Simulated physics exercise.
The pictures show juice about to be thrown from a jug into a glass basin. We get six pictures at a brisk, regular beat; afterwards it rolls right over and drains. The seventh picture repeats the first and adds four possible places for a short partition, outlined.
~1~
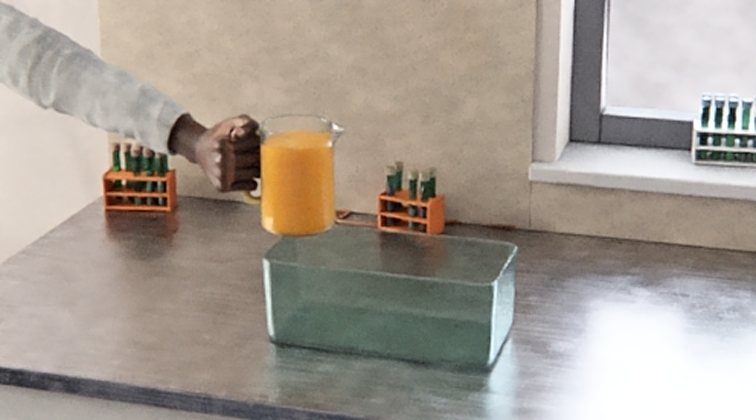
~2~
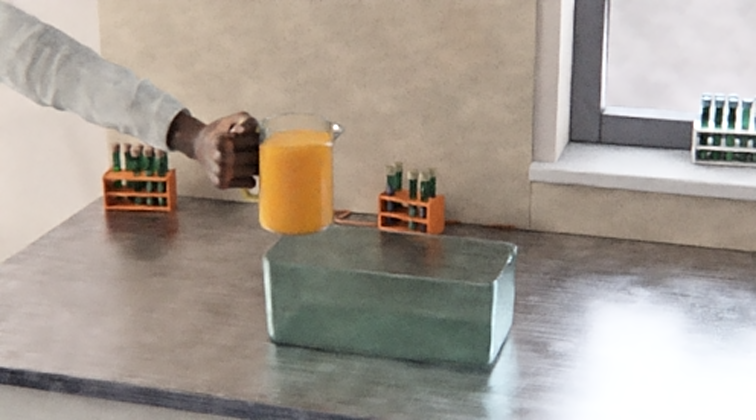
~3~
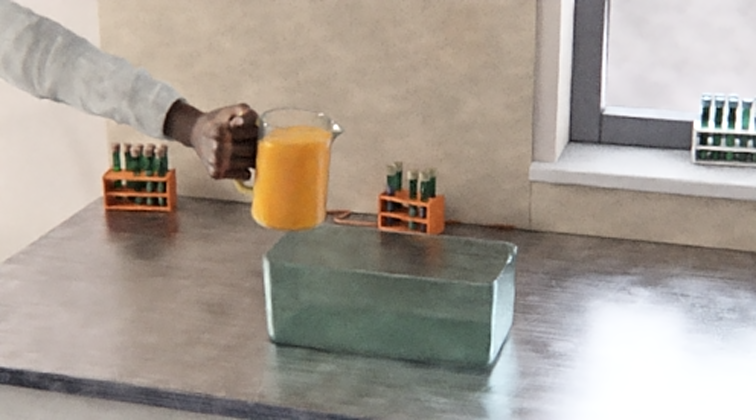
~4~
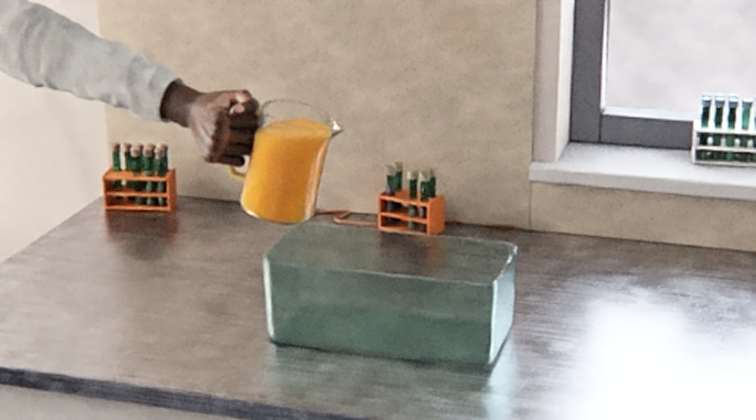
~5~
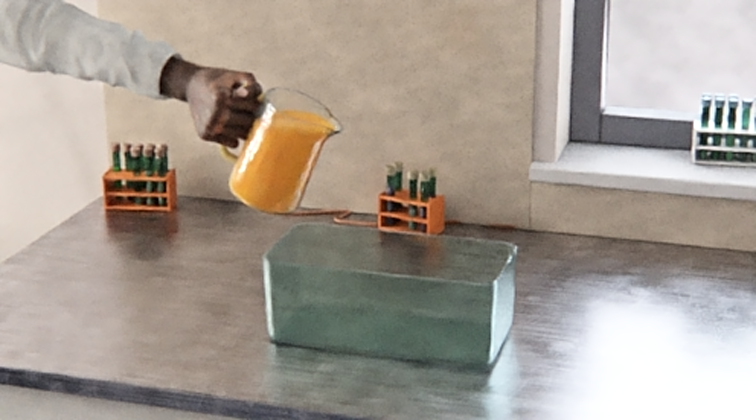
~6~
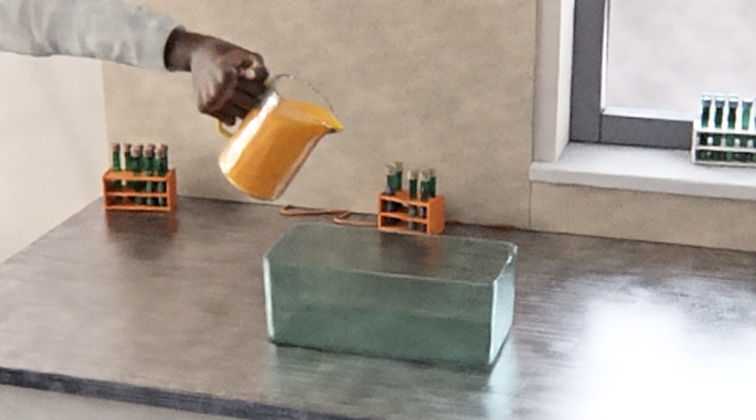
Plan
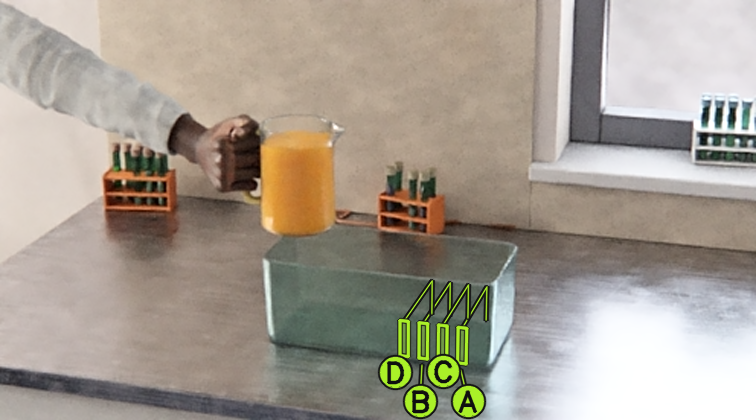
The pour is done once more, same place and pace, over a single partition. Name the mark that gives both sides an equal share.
B.
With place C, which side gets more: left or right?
The left side.
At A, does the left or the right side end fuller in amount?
The left one.
In lime, A at (460, 369); B at (422, 364); C at (441, 367); D at (402, 362).
Choosing A, about 88 % ends left of the wall and 5 % right of it; 7 % is lost outside.
Choosing B, about 50 % ends left of the wall and 40 % right of it; 11 % is lost outside.
Choosing C, about 79 % ends left of the wall and 15 % right of it; 6 % is lost outside.
Choosing D, about 20 % ends left of the wall and 76 % right of it; 4 % is lost outside.
